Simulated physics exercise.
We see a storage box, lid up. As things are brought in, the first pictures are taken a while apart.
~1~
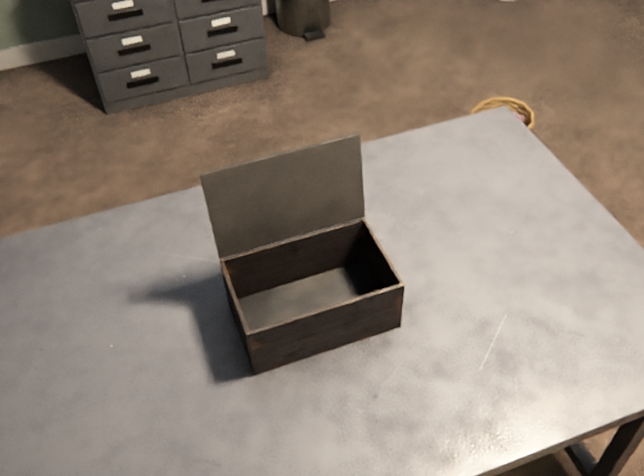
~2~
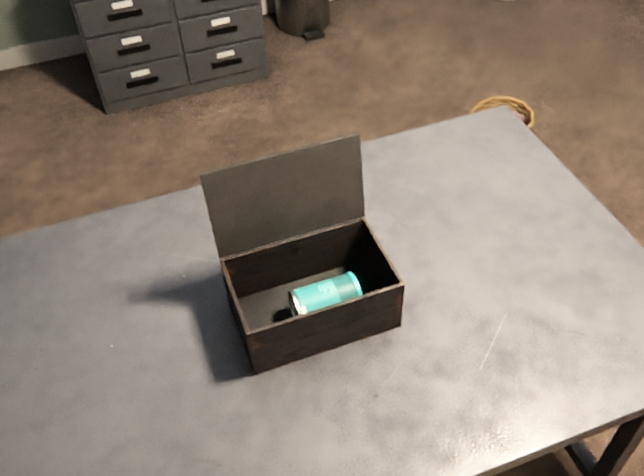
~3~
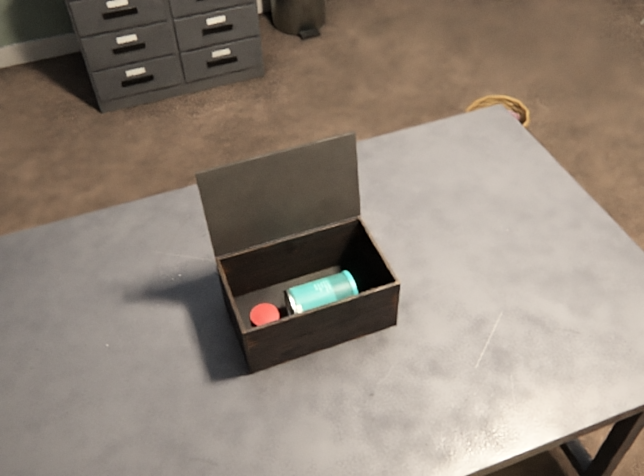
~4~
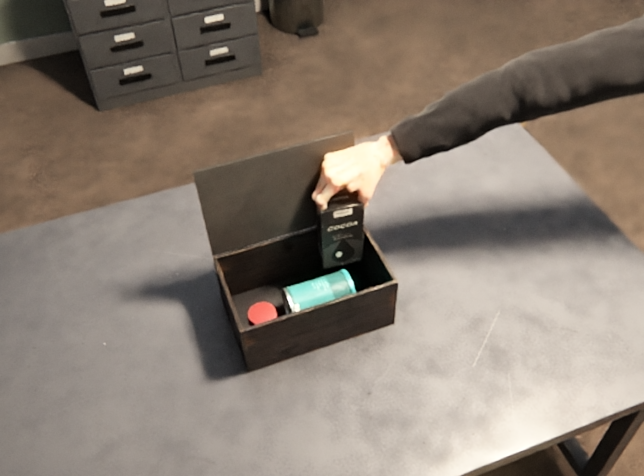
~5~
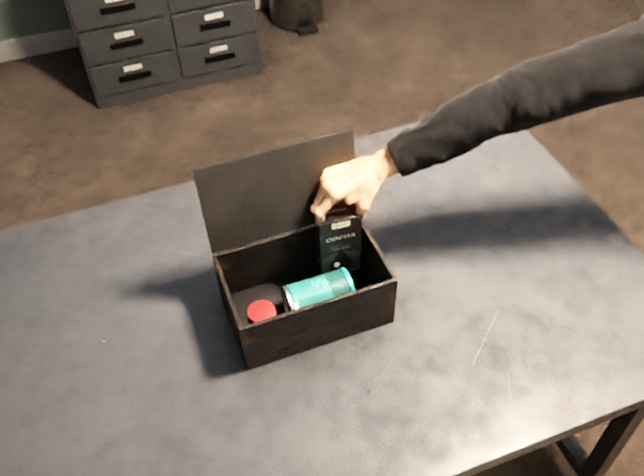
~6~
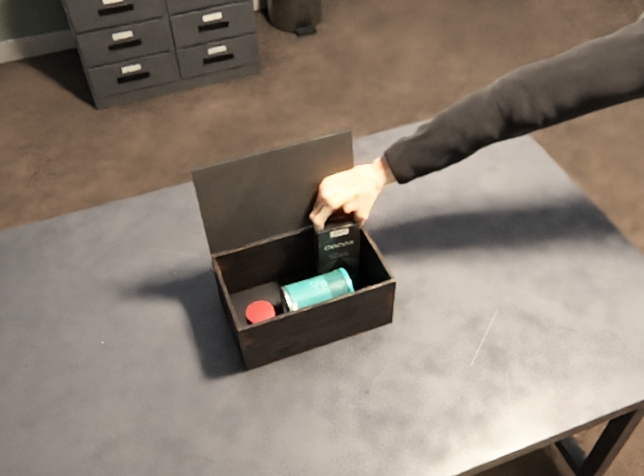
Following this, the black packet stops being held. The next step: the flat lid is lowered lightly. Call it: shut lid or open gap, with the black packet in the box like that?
Open gap.
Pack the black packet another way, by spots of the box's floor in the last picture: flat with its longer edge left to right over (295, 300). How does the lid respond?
Result: Lid drops fully.
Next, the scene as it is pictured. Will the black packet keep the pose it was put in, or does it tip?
Simply put, the black packet gets tilted.
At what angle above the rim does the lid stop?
Measured angle - around 6°.
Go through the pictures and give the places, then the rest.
In the first picture, the last thing is not in view yet.
In the second picture, the last thing is not in view yet; turquoise tin (326, 301).
In the third picture, the last thing is not in view yet; turquoise tin (321, 300).
In the fourth picture, on its way; black packet (340, 231); turquoise tin (319, 298).
In the fifth picture, on its way; black packet (338, 242); turquoise tin (319, 296).
In the sixth picture, in place under the hand; black packet (337, 249); turquoise tin (317, 297).
Then, 1.30 s later than the last frame, lid 78° above the rim.
Then, 1.80 s later than the last frame, lid 44° above the rim; black packet tilted by 11° near (339, 254).
Then, 2.10 s later than the last frame, lid 17° above the rim; black packet tilted by 34° near (343, 265); turquoise tin moved a little.
Then, 3.00 s later than the last frame, lid 6° above the rim; black packet tilted by 49° near (343, 268); turquoise tin moved a little.
When it is over, lid 6° above the rim; lying over in the box, black packet; the other 2 as before. End places, in pixels of the last picture, black packet near (343, 268).
